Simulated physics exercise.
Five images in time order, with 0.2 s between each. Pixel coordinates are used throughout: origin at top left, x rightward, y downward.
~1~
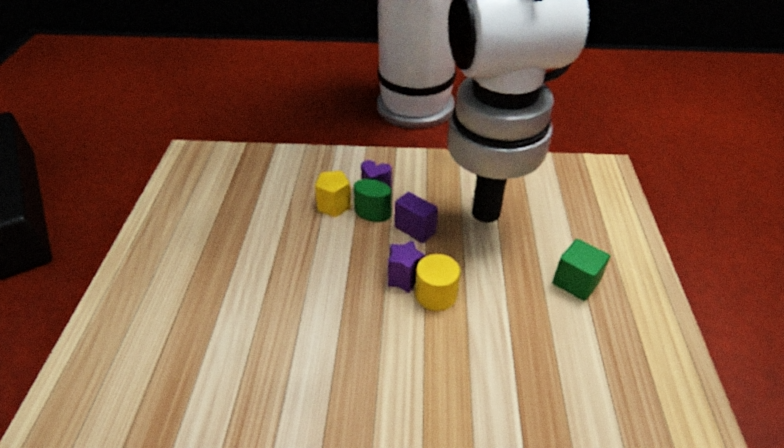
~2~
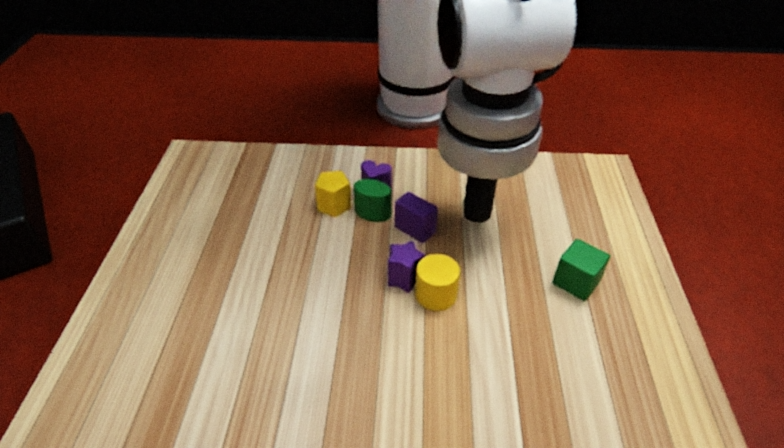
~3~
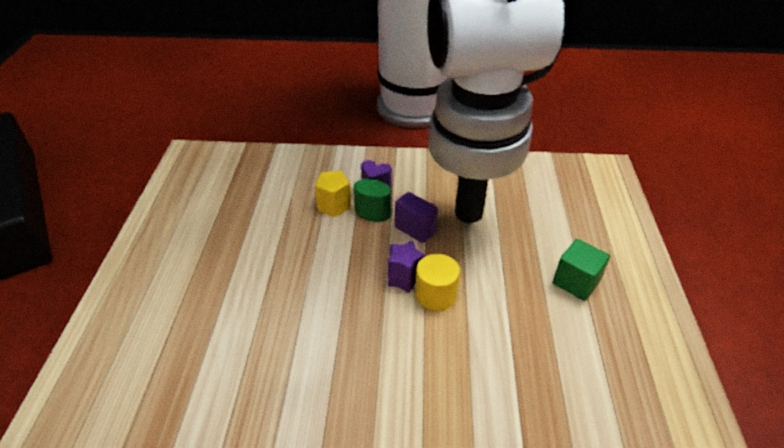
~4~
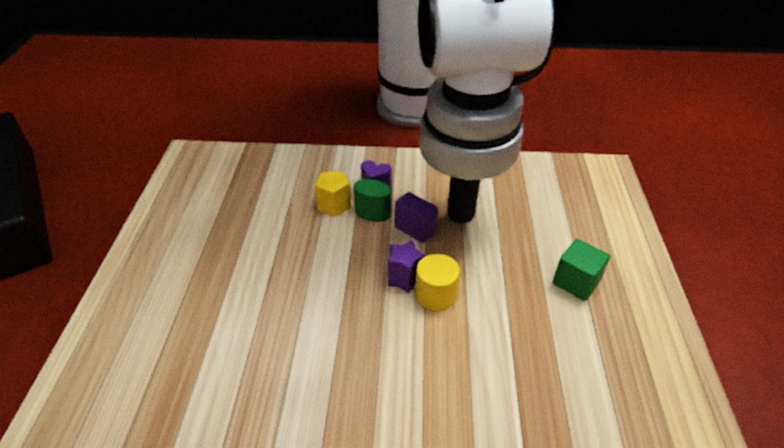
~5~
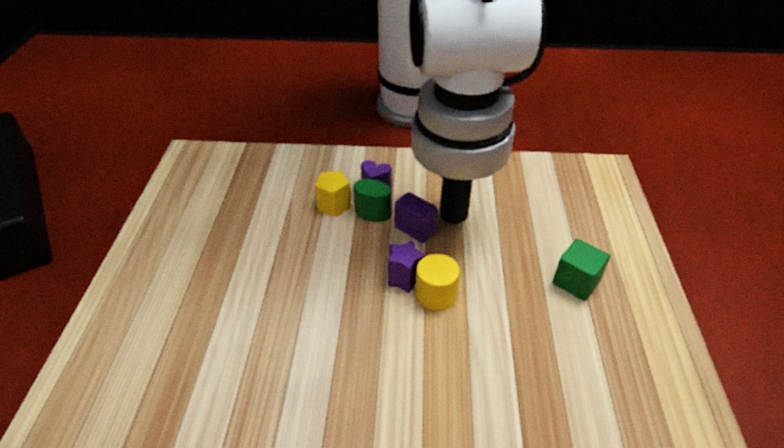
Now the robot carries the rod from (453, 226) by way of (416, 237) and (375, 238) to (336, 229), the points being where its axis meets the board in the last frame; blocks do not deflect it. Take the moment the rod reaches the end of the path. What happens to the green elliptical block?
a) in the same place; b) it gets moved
Correct choice: B.
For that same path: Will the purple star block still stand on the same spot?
Yes.
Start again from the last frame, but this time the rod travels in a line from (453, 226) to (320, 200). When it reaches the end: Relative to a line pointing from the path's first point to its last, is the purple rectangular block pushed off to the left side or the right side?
Displaced left.
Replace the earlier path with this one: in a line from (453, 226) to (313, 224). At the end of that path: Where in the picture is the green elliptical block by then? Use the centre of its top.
The top centre is at (347, 177).
What follows on the original path. One third of the way, rod (416, 226); green elliptical block (370, 185); purple rectangular block (391, 206), turned 65° clockwise.
Two thirds of the way, rod (373, 227); green elliptical block (368, 179), turned 20° anticlockwise; purple heart (374, 164), turned 25° clockwise; purple rectangular block (364, 195).
At the end, rod (335, 218); yellow five-sided block (329, 178), turned 15° anticlockwise; green elliptical block (366, 177); purple heart (375, 162), turned 35° clockwise; purple star block unmoved; purple rectangular block (356, 191), turned 160° clockwise.
